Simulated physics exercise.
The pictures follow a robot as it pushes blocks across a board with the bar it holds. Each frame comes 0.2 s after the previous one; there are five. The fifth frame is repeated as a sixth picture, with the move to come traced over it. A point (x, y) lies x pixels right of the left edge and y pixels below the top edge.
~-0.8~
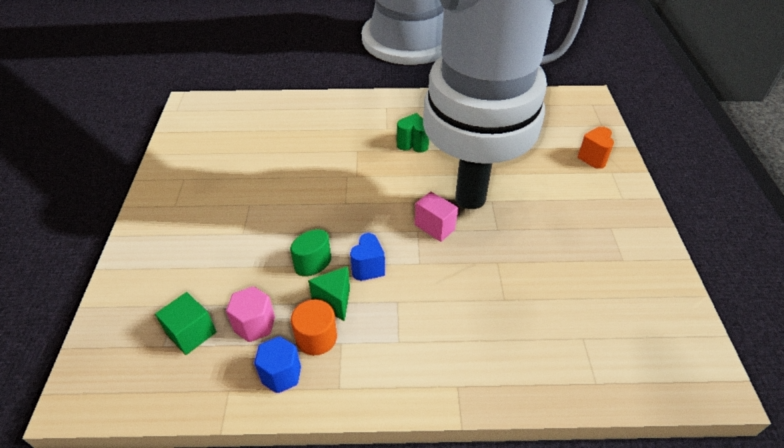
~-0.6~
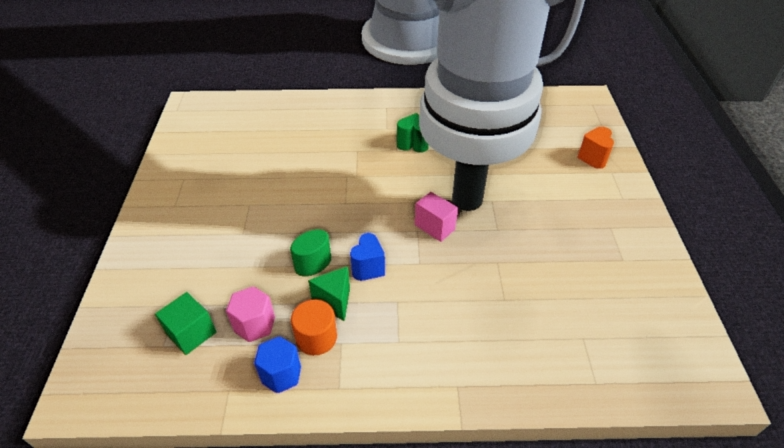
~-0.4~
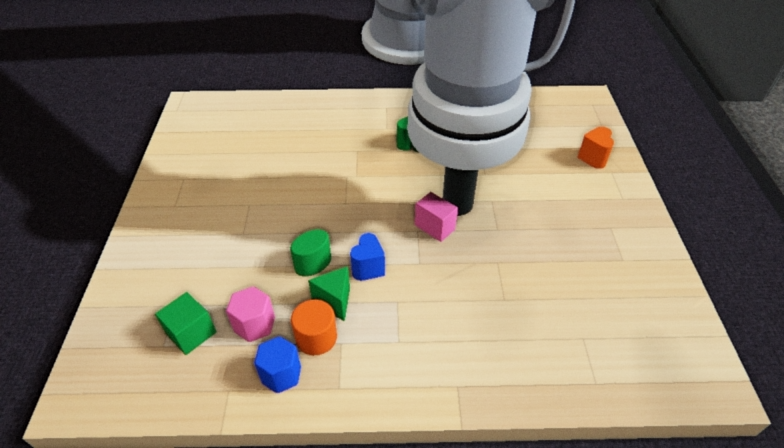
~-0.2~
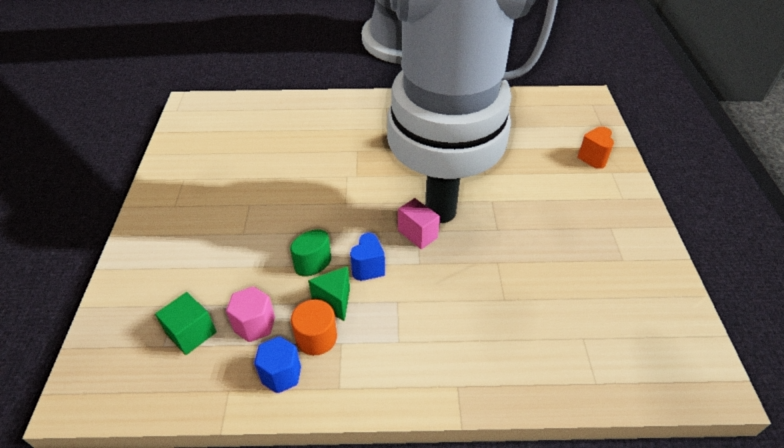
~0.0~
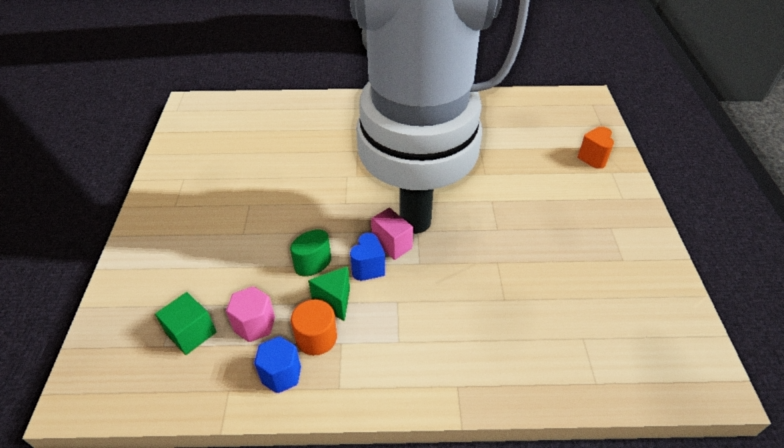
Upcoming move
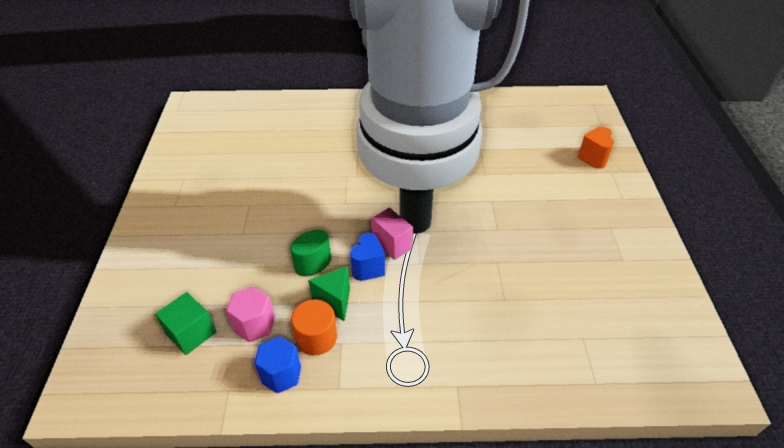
A robot arm moves left and pushes the pink block beside the blue heart-shaped block.
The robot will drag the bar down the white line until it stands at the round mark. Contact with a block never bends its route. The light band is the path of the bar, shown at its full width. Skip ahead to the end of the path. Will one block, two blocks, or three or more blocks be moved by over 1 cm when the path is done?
Most likely two.
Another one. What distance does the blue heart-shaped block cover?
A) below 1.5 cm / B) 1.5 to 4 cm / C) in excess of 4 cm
B.
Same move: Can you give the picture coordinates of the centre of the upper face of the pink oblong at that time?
Its top centre lands on (375, 236).
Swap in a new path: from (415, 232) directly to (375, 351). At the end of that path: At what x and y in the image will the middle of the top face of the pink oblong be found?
It will end up at (372, 238).
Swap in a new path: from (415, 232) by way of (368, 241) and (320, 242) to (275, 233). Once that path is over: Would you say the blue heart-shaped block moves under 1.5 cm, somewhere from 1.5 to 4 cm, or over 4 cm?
From 1.5 to 4 cm.
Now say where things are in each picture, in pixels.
Tip of the bar (471, 199), middles of tops, orange circle (312, 316), green triangular block (332, 281), blue heart-shaped block (367, 247), pink oblong (437, 205), in the first picture.
Bar (467, 201), nothing pushed, in the second picture.
Bar (457, 205), nothing pushed, in the third picture.
Bar (440, 212), pink oblong (419, 212), in the fourth picture.
Bar (415, 222), orange circle (312, 316), green triangular block (332, 281), blue heart-shaped block (367, 247), pink oblong (392, 222), in the fifth picture.
The line goes from (415, 232) by way of (401, 292) to (408, 366).
The first path, step by step. One third of the way, bar (404, 261); green triangular block (329, 284); blue heart-shaped block (348, 255); pink oblong (376, 236), turned 45° clockwise.
Two thirds of the way, bar (401, 306); green triangular block (329, 284); blue heart-shaped block (348, 255); pink oblong (375, 236), turned 45° clockwise.
At the end, bar (408, 358); orange circle unmoved; green triangular block (329, 284); blue heart-shaped block (348, 255); pink oblong (375, 236), turned 45° clockwise.
